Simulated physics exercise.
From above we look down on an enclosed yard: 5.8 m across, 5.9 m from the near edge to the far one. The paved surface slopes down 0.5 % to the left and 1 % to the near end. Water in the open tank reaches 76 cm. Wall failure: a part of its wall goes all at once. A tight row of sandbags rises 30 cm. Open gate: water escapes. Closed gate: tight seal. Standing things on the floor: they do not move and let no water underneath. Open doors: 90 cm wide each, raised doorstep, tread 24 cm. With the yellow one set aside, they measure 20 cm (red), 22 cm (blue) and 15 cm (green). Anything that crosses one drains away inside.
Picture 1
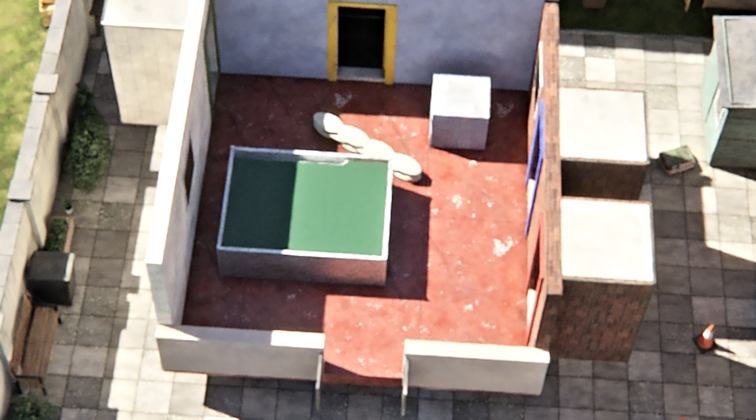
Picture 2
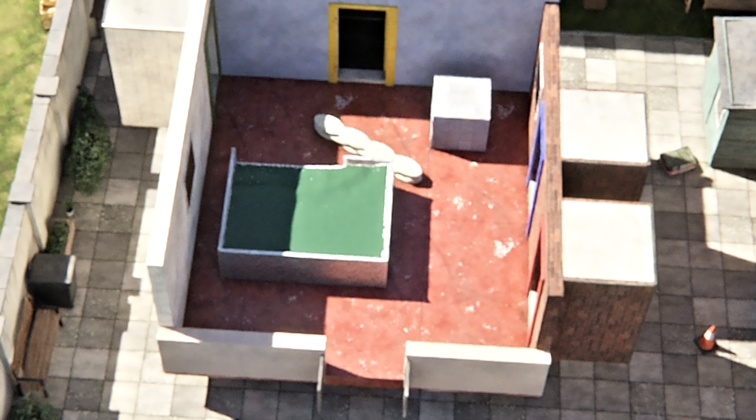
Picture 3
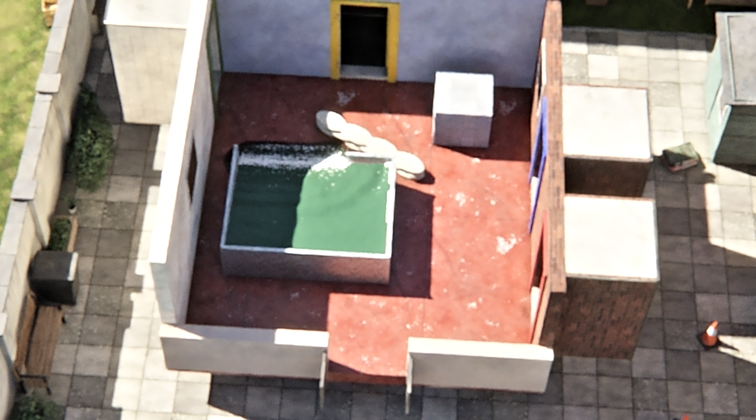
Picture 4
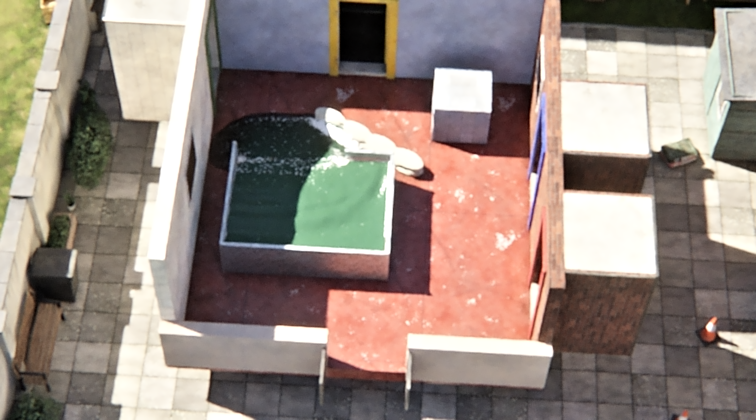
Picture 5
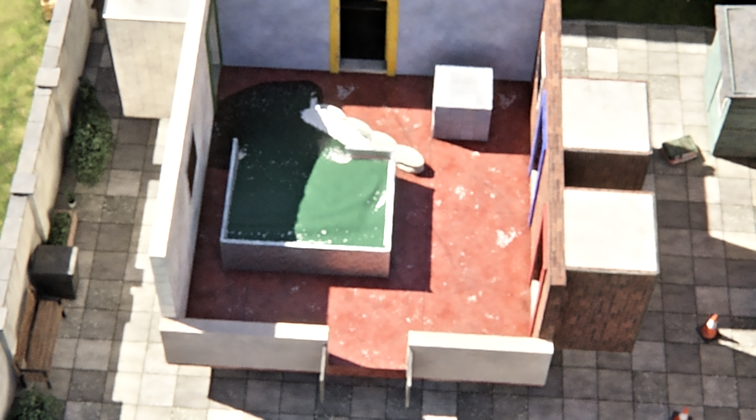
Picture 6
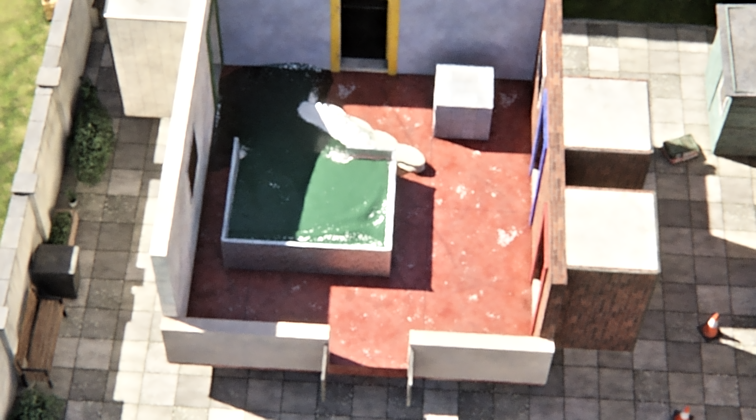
In a walled yard, green water pours from the tank's far side and spreads across red paving.
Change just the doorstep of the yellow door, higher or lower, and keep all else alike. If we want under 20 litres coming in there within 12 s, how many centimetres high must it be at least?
About 12 centimetres.
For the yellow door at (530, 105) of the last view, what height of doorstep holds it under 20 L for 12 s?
You'd want it roughly 21 cm high.
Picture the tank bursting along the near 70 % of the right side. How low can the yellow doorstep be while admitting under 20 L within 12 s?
You'd want it roughly 8.0 centimetres tall.
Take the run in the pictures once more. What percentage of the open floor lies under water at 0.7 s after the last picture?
Wet: Close to 25 %.
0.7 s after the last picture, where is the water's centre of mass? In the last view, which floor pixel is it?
(304, 180), roughly.
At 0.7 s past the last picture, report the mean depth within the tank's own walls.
Around 45 cm deep on average.
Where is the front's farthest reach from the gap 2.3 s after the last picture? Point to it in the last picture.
Look about (531, 86) in the last picture.
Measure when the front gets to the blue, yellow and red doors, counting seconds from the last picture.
For blue it's 3.0 s, for yellow 0.4 s, and for red 3.4 s.
Then, 0.7 s after the last picture water covers 25 % of the floor, deepest (64 cm) near (232, 70); 9 cm at the yellow door, 0 litres in over its 9 cm doorstep.
Then, 2.3 s after the last picture water covers 50 % of the floor, deepest (38 cm) near (218, 100); 14 cm at the yellow door, 11 litres in over its 9 cm doorstep.
Then, 11.3 s after the last picture water covers 95 % of the floor, deepest (19 cm) near (183, 343); 8 cm at the yellow door, 53 litres in over its 9 cm doorstep.
At the yellow door as built, the water peaked near 14 cm, 3.3 s after the last picture.
With a doorstep of 10.5 cm, 34 litres would have come in within the 12 s; with 14.5 cm, 6 litres. So under 20 litres takes about 12 cm.
